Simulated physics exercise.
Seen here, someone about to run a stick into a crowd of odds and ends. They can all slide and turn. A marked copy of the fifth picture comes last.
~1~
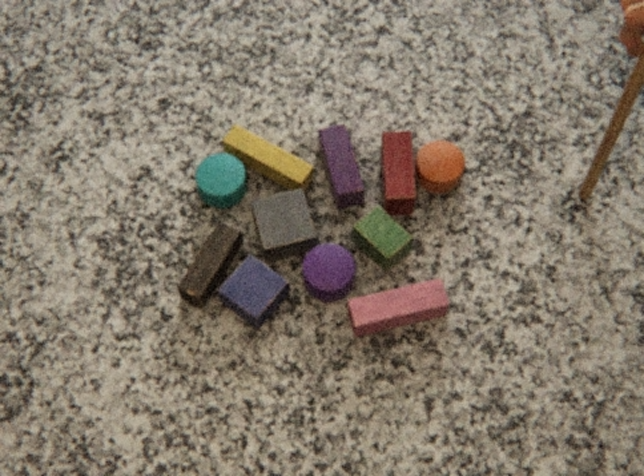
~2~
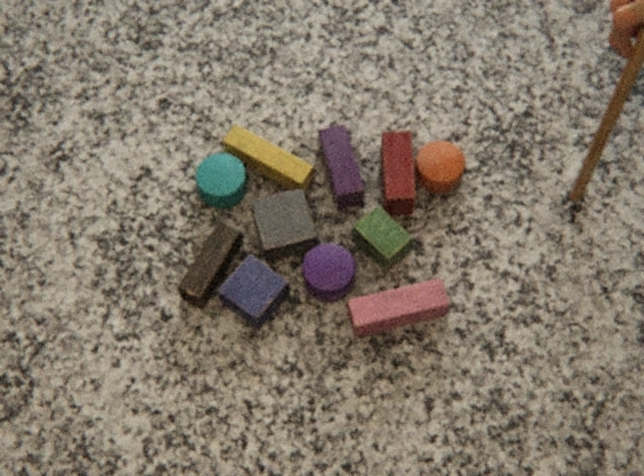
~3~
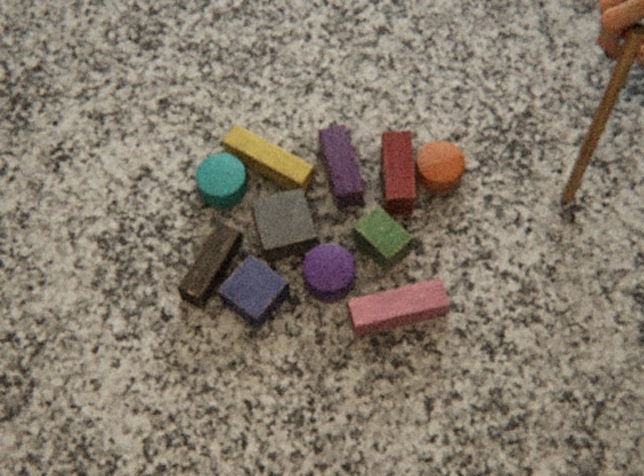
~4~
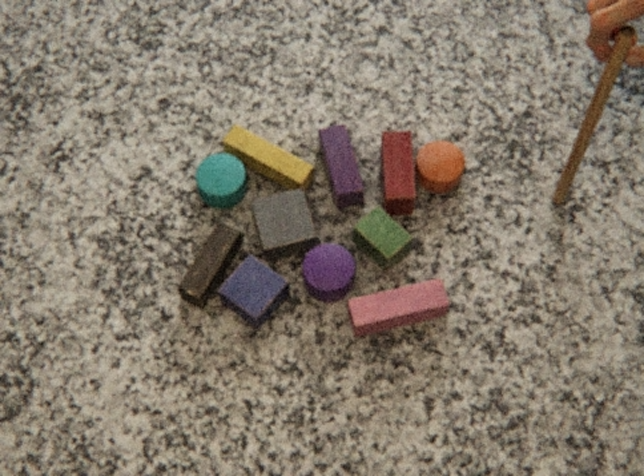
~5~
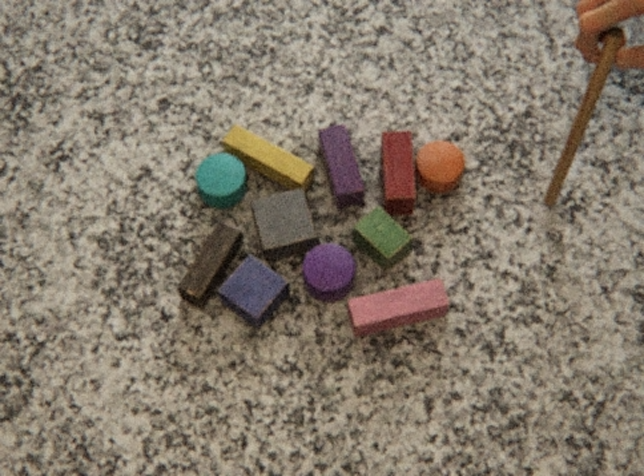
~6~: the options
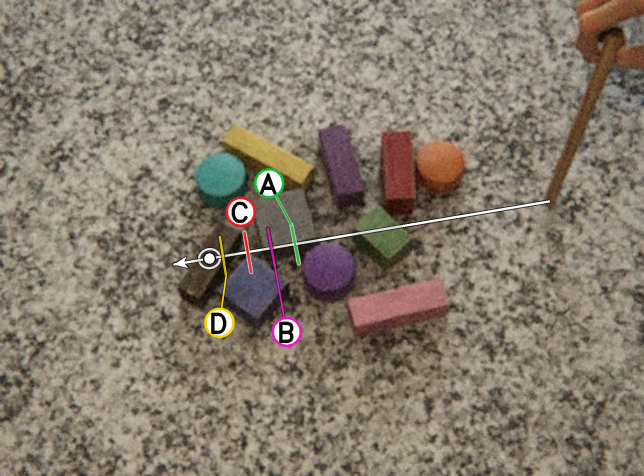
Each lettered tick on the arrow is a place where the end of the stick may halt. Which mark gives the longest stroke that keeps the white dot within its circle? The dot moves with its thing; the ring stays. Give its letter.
A.
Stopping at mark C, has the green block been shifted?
By then, yes.
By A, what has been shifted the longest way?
The green block has gone farthest.
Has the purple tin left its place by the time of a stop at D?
By then, yes.
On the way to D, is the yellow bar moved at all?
By then, no.
On the marked copy, A at (295, 244); B at (272, 248); C at (248, 252); D at (223, 256); the arrow from (549, 201) to (174, 265); the white dot at (210, 259).
Following A. Soon after the start, foot of the stick (459, 217).
Later, foot of the stick (367, 233); green block (368, 250).
In the end, foot of the stick (295, 245); green block (333, 251); purple tin (314, 298); the dot is still in its ring.
As for the rest, B shifts the dotted thing to (197, 261); C shifts the dotted thing to (195, 261); D shifts the dotted thing to (194, 261).
